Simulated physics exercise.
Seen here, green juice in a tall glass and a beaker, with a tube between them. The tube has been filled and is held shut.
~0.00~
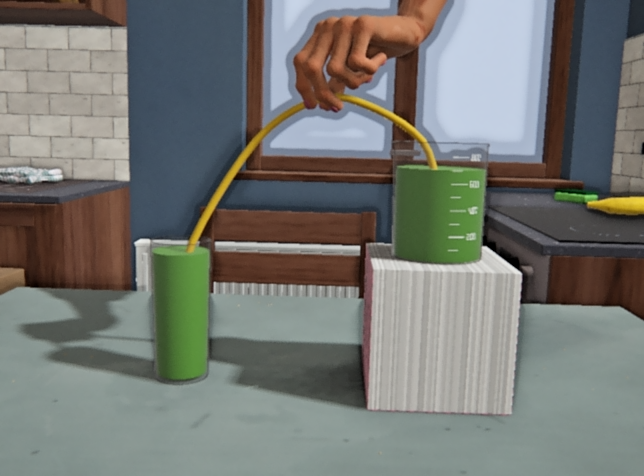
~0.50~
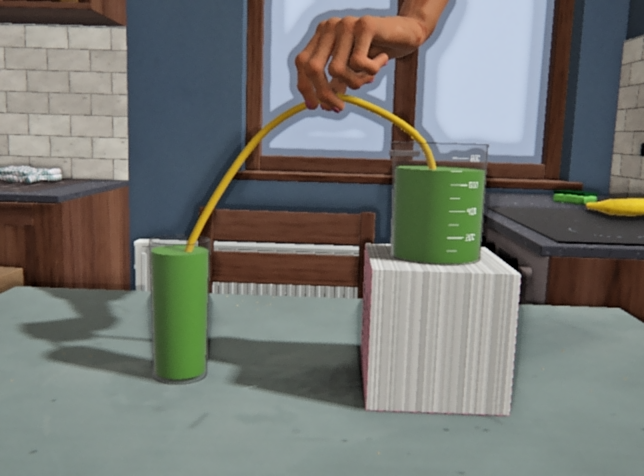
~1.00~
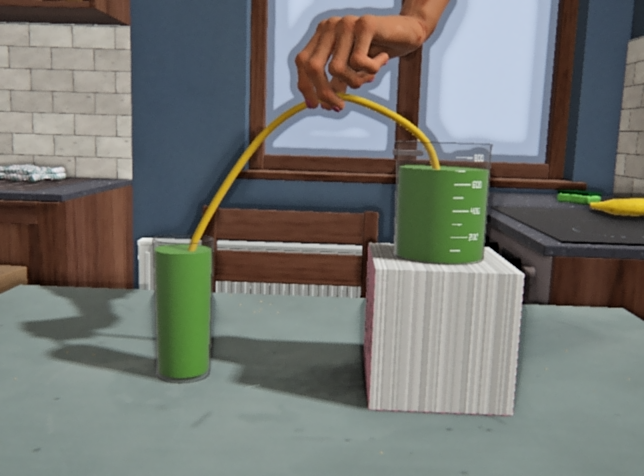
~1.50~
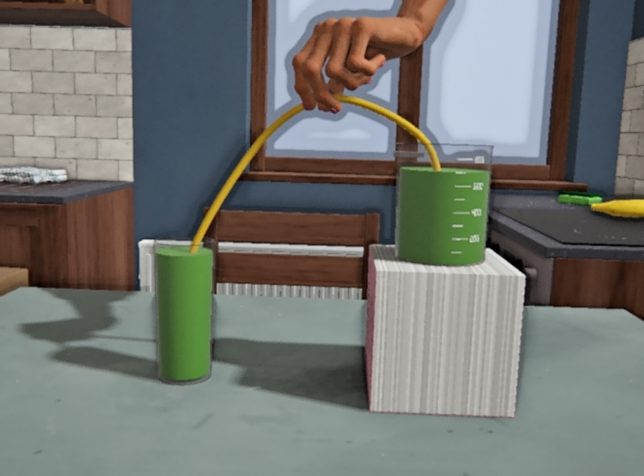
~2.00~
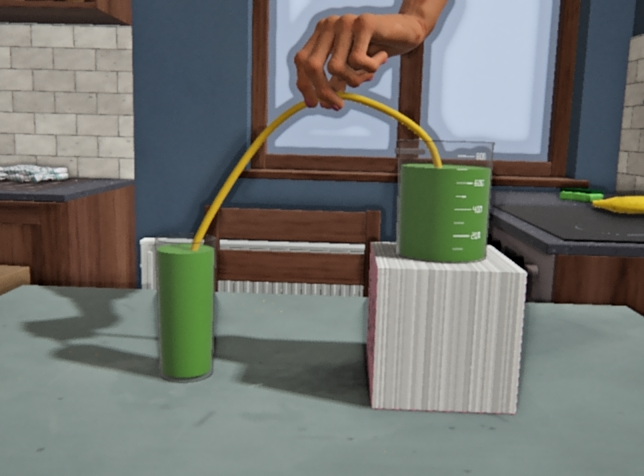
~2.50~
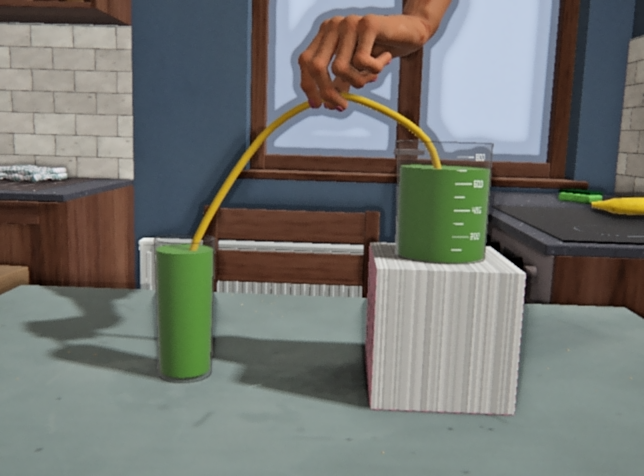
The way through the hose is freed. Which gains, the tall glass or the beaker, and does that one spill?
Flow is into the left one, and the taker runs over.
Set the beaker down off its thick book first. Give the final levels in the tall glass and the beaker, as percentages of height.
Near 70 and 90 in a hundred.
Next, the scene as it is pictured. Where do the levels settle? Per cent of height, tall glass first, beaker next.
First 100 %, second 10 %.
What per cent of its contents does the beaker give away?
Some 85 per cent.
After 8.0 s, the tall glass is full to the brim; the beaker is about half full; some has gone over the lower rim.
After 20.0 s, the tall glass is full to the brim; the beaker is about a quarter full; some has gone over the lower rim.
After 45.0 s, the tall glass is full to the brim; the beaker is nearly empty; some has gone over the lower rim.
